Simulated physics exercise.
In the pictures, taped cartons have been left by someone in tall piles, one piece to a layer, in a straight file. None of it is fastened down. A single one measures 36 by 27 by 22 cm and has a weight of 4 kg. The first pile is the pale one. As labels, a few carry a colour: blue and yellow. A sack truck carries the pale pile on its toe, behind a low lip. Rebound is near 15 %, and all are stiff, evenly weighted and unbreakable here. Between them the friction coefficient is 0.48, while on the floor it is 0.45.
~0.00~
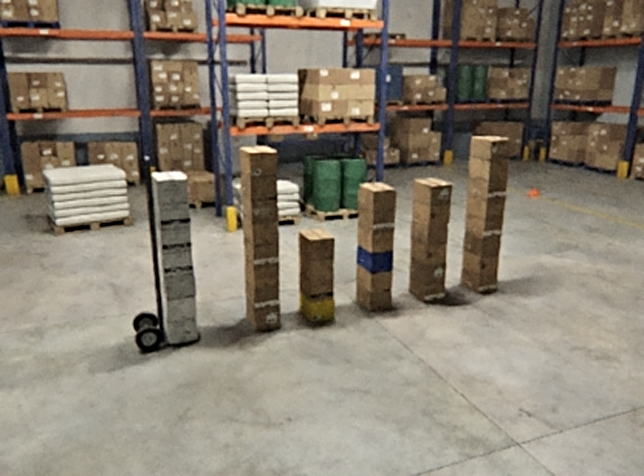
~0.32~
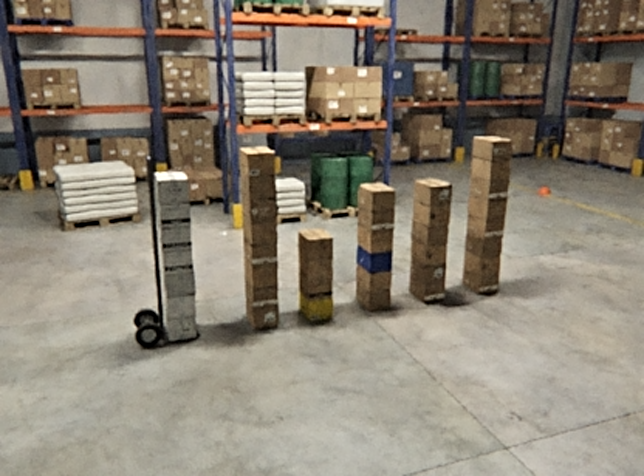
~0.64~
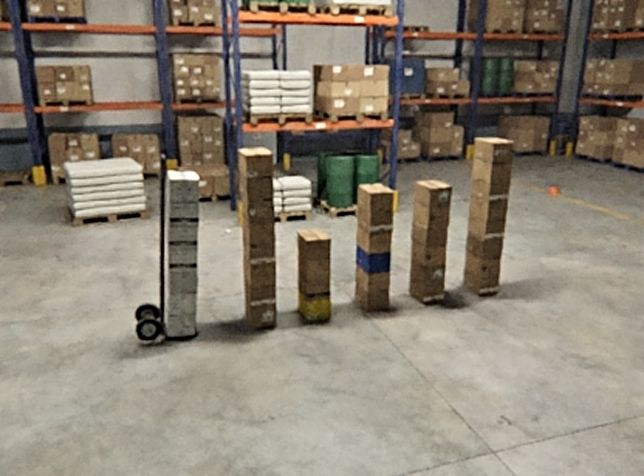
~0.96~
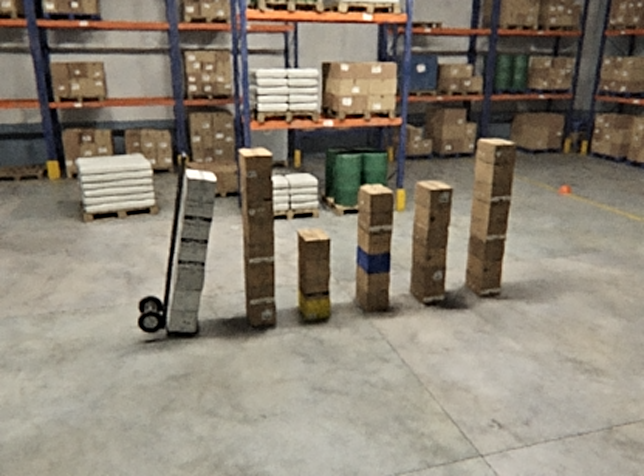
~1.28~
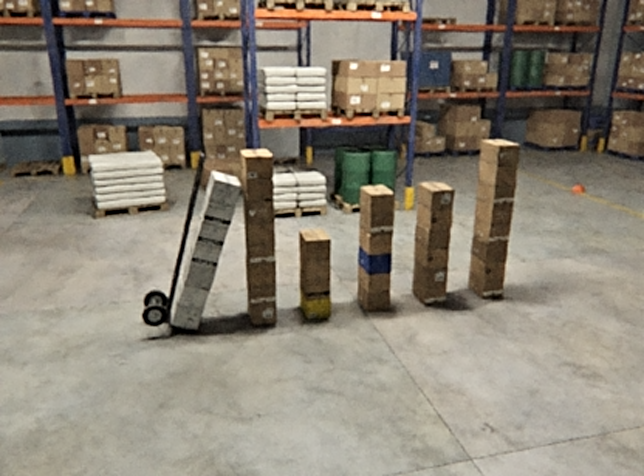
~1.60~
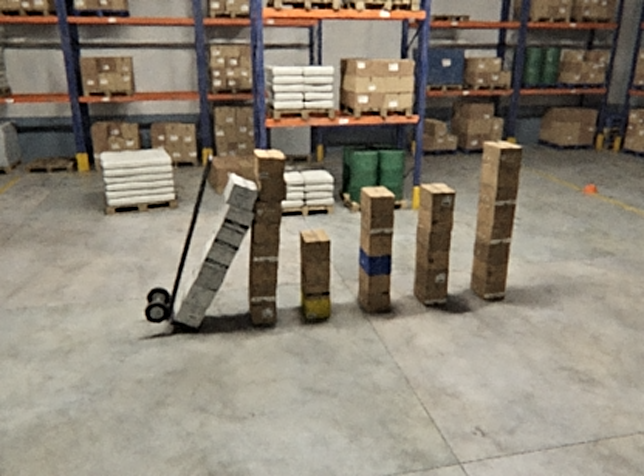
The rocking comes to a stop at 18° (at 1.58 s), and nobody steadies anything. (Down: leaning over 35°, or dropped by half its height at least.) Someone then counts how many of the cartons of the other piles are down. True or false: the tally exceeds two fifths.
True.
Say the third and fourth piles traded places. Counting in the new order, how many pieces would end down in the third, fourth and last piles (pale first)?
Down per pile: Third 6, fourth 4, last 8.
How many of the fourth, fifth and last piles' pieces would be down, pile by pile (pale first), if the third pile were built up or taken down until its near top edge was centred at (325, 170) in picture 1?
In that case fourth 5, fifth 6, last 8.
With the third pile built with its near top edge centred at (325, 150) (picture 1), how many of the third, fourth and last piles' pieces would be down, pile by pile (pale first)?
The tally would be third 6, then fourth 6, then last 8.
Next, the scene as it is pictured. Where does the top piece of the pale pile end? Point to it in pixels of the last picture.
Near (332, 252).
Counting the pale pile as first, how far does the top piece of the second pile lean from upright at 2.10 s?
It tilts close to 30 degrees.
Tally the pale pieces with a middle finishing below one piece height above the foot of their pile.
Count: 2.
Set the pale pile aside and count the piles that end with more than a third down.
The count is 5.
By 2.10 s, 7 of the pale pile down; none of the 32 other cartons down, 7 disturbed.
By 2.66 s, 7 of the pale pile down; 10 of the 32 other cartons down; yellow carton tilted 40°; blue carton tilted 22°.
By 3.30 s, 7 of the pale pile down; 20 of the 32 other cartons down; yellow carton tilted 46°; blue carton tilted 37°, 19 cm lower.
By 3.90 s, 7 of the pale pile down; 31 of the 32 other cartons down; yellow carton tilted 46°; blue carton tilted 45°, 22 cm lower.
When it is over (5.2 s), 7 of the pale pile down; 31 of the 32 other cartons down; yellow carton tilted 46°; blue carton tilted 45°, 22 cm lower. That is 97 per cent. In pixels of the last frame, middles, yellow carton near (327, 296), blue carton near (424, 273).
